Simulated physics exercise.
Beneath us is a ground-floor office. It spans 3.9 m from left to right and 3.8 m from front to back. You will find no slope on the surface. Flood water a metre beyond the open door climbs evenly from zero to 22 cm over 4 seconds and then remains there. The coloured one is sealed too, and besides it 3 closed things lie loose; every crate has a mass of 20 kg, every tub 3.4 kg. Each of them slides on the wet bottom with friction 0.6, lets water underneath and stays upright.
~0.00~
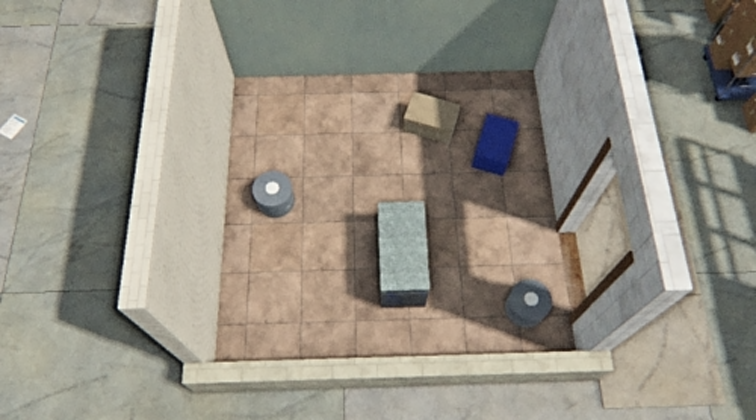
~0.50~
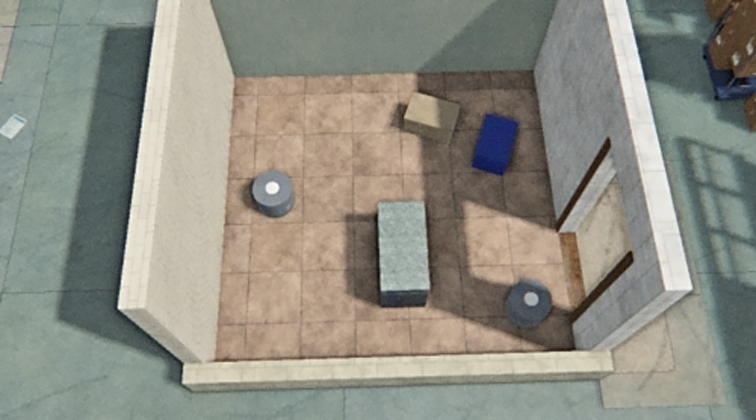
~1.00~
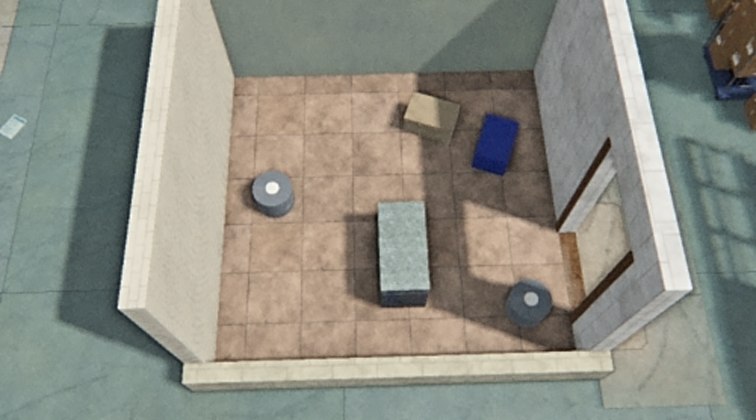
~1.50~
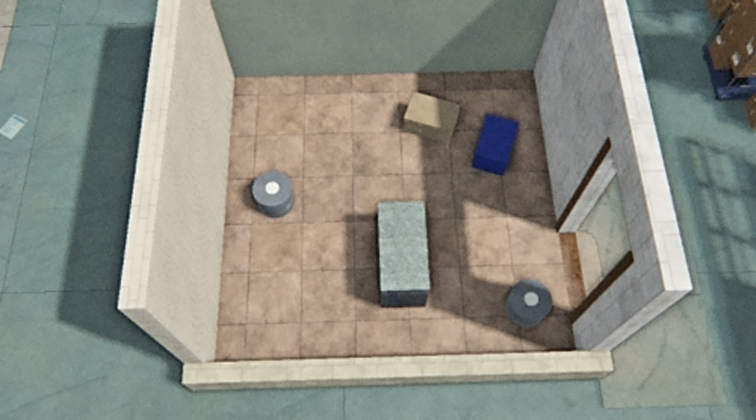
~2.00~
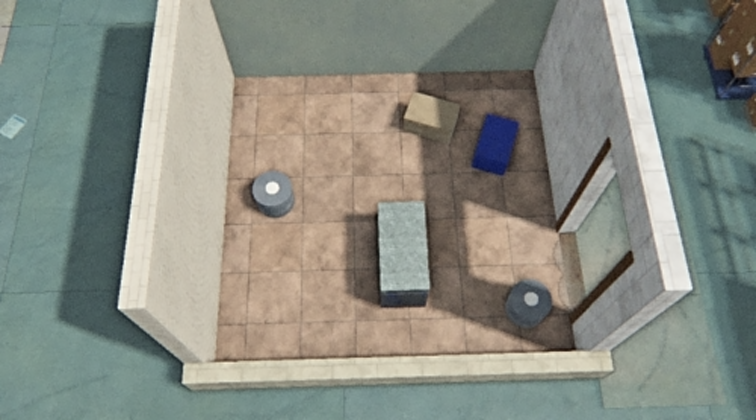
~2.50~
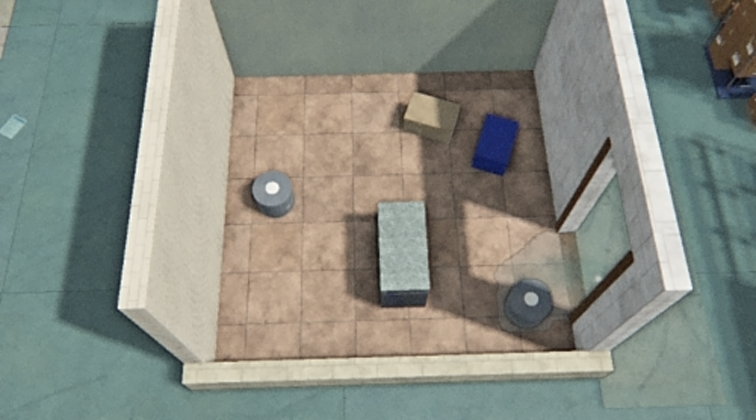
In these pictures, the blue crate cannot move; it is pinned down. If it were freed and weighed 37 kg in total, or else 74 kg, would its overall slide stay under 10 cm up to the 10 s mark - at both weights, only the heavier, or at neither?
At both weights.
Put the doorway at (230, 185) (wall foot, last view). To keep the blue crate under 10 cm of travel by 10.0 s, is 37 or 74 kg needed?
With that change, the small one suffices.
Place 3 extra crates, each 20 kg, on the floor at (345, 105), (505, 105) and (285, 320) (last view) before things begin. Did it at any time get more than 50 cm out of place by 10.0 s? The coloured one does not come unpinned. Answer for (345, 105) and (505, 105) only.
Result, in order - falls shy; falls shy.
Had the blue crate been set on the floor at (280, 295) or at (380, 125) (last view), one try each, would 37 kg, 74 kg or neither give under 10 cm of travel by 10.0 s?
Going in order: Both weights work, both weights work.
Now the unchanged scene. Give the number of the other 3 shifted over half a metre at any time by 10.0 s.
I get 2.
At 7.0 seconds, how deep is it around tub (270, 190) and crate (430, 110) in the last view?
Close to 2 and 4 centimetres.
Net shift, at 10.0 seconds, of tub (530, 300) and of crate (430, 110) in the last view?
Shifts: 400 cm / 5 cm.
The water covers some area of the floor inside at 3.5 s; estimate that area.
I'd estimate close to 2.5 m2.
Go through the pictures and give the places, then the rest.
The first frame shows the blue crate at (497, 138) rests on the ground; 0.0 m2 under water; 0 of 4 have shifted.
The second frame shows the blue crate at (497, 138), on the bottom; water covers 0.0 m2; 0 of 4 have shifted.
The third frame shows the blue crate at (497, 138), on the bottom; 0.0 m2 under water; 0 of 4 have shifted.
The fourth frame shows the blue crate at (497, 138), on the bottom; water covers 0.0 m2; 0 of 4 have shifted.
The fifth frame shows the blue crate at (497, 138) rests on the ground; 0.0 m2 under water; 0 of 4 have shifted.
The sixth frame shows the blue crate at (497, 138) rests on the ground; 0.5 m2 under water; 0 of 4 have shifted.
After 3.5 s the blue crate would be 0 cm from its start with 37 kg and 0 cm from its start with 74 kg; 0 cm of water round it then.
After 4.5 s the blue crate would be 0 cm from its start with 37 kg and 0 cm from its start with 74 kg; 0 cm of water round it then.
After 7.0 s the blue crate would be 0 cm from its start with 37 kg and 0 cm from its start with 74 kg; 3 cm of water round it then.
After 10.0 s the blue crate would be 0 cm from its start with 37 kg and 0 cm from its start with 74 kg; 4 cm of water round it then.
